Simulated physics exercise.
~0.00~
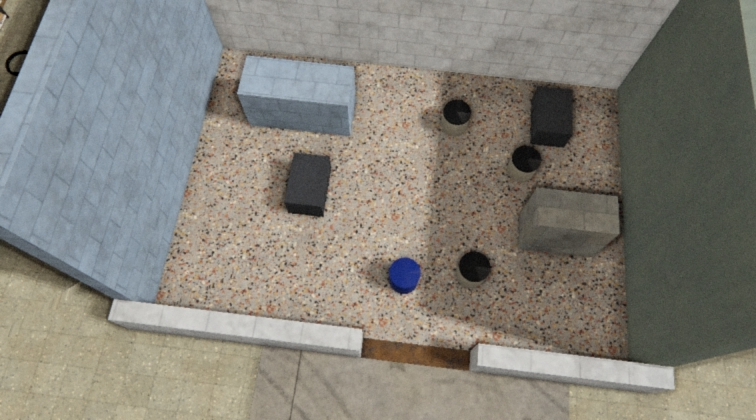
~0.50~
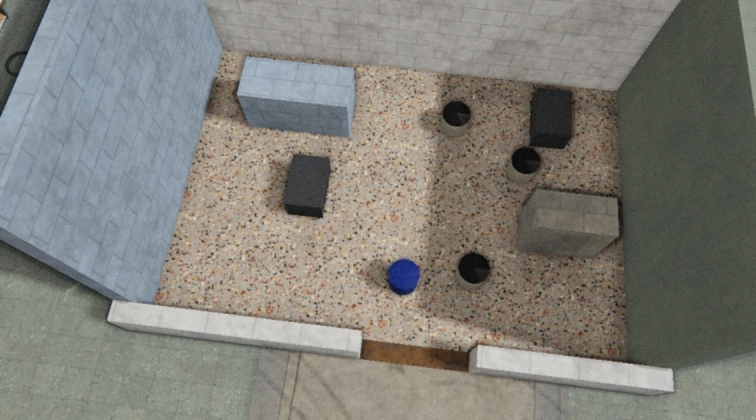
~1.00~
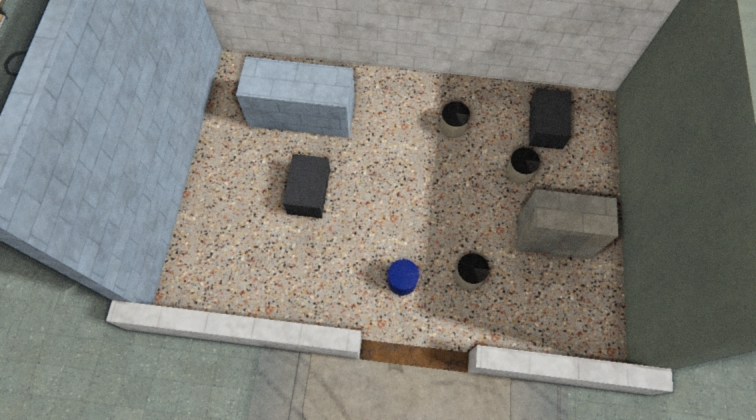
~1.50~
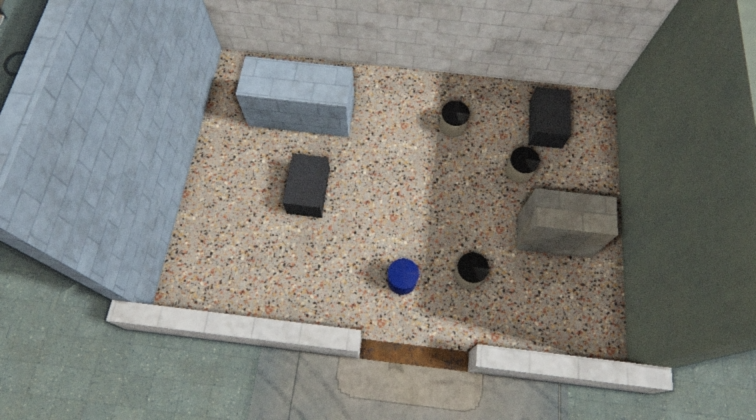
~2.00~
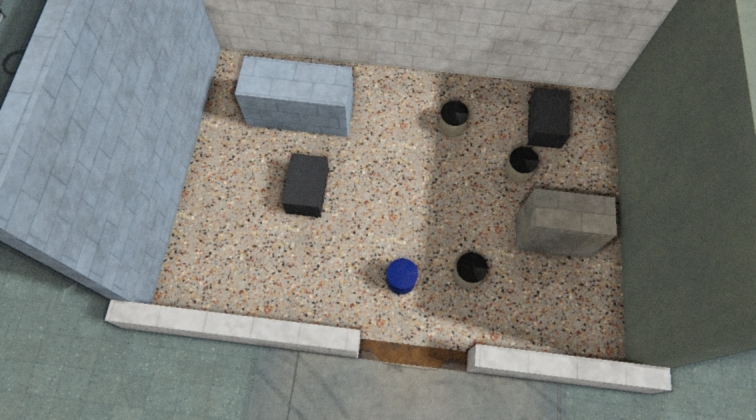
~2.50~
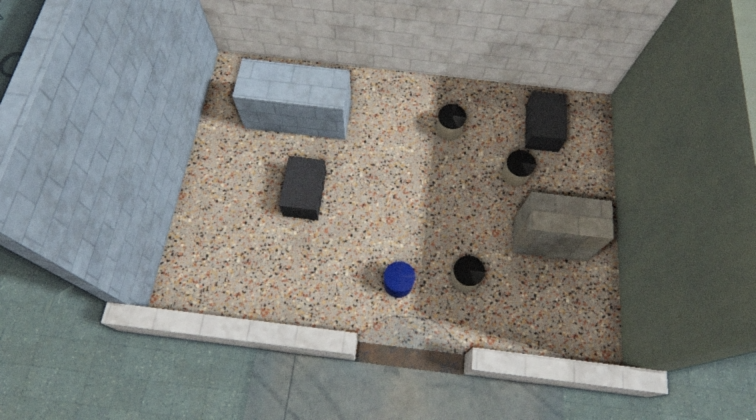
A walled room with a speckled floor and a gap in its low front wall is seen from high overhead. A pale blue-grey block sits at upper left, a dark crate below it, a blue pail near the doorway, and three black-topped pails, another dark crate and a grey-brown block at right. Outside, the ground turns darker and greenish, then the doorway sill dulls, while the objects stay put.
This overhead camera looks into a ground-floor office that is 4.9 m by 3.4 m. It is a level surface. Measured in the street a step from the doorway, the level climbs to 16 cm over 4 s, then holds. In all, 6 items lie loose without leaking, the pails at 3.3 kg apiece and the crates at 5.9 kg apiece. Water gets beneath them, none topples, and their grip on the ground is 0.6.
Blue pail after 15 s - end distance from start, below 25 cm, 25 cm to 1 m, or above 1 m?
It will go beyond a metre.
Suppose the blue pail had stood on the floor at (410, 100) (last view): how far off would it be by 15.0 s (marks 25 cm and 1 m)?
So it journeys a long way.
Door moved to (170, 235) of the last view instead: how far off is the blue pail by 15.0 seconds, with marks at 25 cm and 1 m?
Blue pail: Long trip.
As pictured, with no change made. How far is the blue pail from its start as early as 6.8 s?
Roughly 200 cm.
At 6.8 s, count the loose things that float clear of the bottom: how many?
At that time the total is 1.
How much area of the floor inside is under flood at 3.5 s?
Somewhere around 1.5 m2, roughly.
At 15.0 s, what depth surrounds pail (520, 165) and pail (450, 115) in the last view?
Some 9 cm at the first, some 8 cm at the second.
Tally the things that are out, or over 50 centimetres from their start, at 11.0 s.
Tally at that time: 5.
After 3.5 s the blue pail is near (398, 258), 0.2 m from its start, aground; 0 afloat.
After 6.8 s the blue pail is near (379, 105), 2.0 m from its start, aground; 1 afloat.
After 11.0 s the blue pail is near (241, 49), 3.3 m from its start, afloat; 6 afloat.
After 15.0 s the blue pail is near (194, 157), 2.6 m from its start, afloat; 6 afloat.
